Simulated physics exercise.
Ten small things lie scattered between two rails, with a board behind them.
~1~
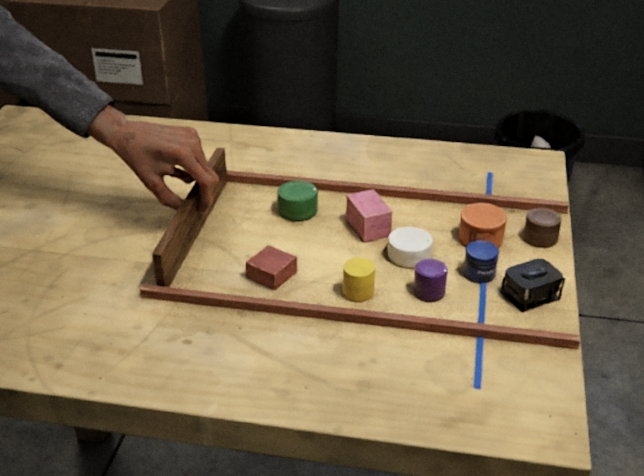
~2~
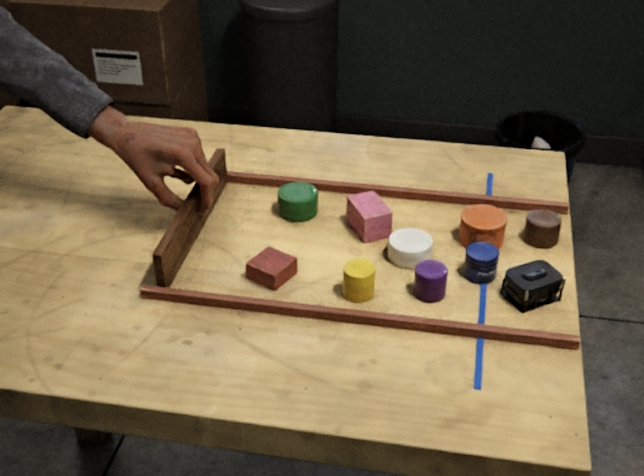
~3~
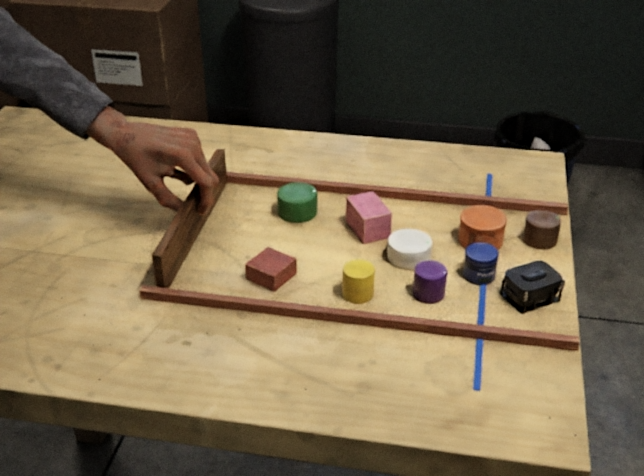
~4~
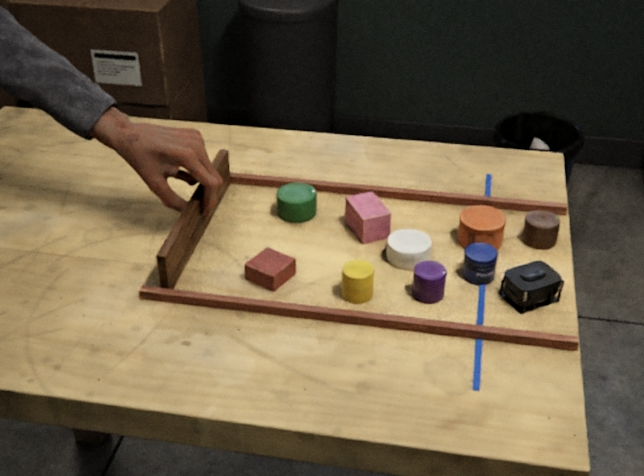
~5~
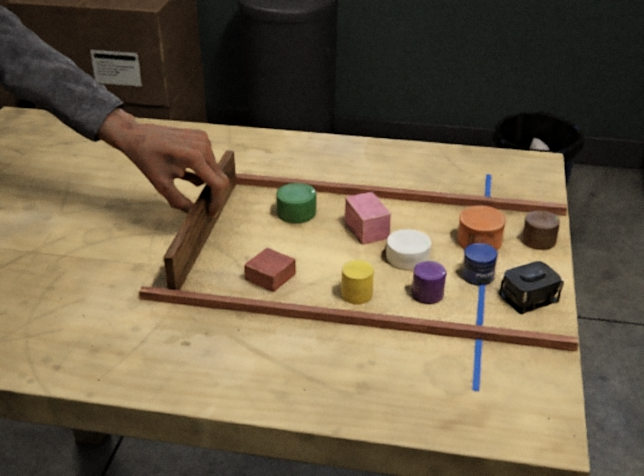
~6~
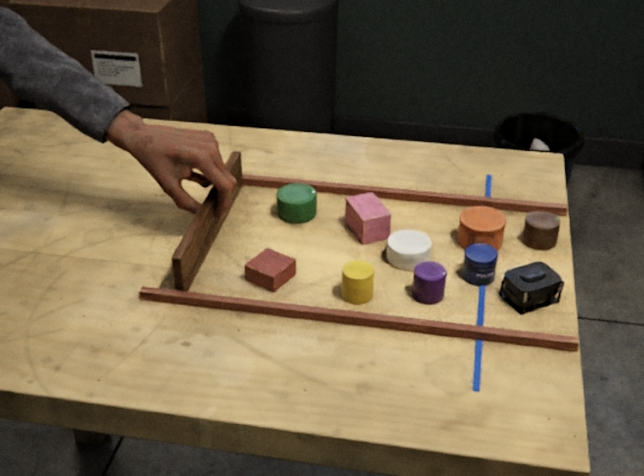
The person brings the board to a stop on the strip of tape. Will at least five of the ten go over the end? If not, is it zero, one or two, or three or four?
No, one or two go over.
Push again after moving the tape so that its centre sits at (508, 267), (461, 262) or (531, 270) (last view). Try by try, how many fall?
3, 0, 5.
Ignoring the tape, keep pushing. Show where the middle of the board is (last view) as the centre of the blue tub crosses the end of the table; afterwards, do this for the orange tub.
Approx. (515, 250) for the first, approx. (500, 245) for the second.
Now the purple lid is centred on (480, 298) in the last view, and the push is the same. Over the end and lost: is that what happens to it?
From that start, the object then is safe.
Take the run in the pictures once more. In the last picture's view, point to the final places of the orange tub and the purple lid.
Going in order, first (557, 236) and next (539, 296).
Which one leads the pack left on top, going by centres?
It would be the black case.
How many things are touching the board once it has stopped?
The count in contact is 5.
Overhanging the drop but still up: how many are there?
The figure is 2.
Soon after, none off yet; brown lid at rest near (541, 231); black case at rest near (531, 287); blue tub at rest near (480, 265).
After that, none off yet; brown lid moving near (548, 230); black case at rest near (531, 287); blue tub displaced a little near (493, 267).
In the end, the number that fall off is one or two; gone, brown lid.
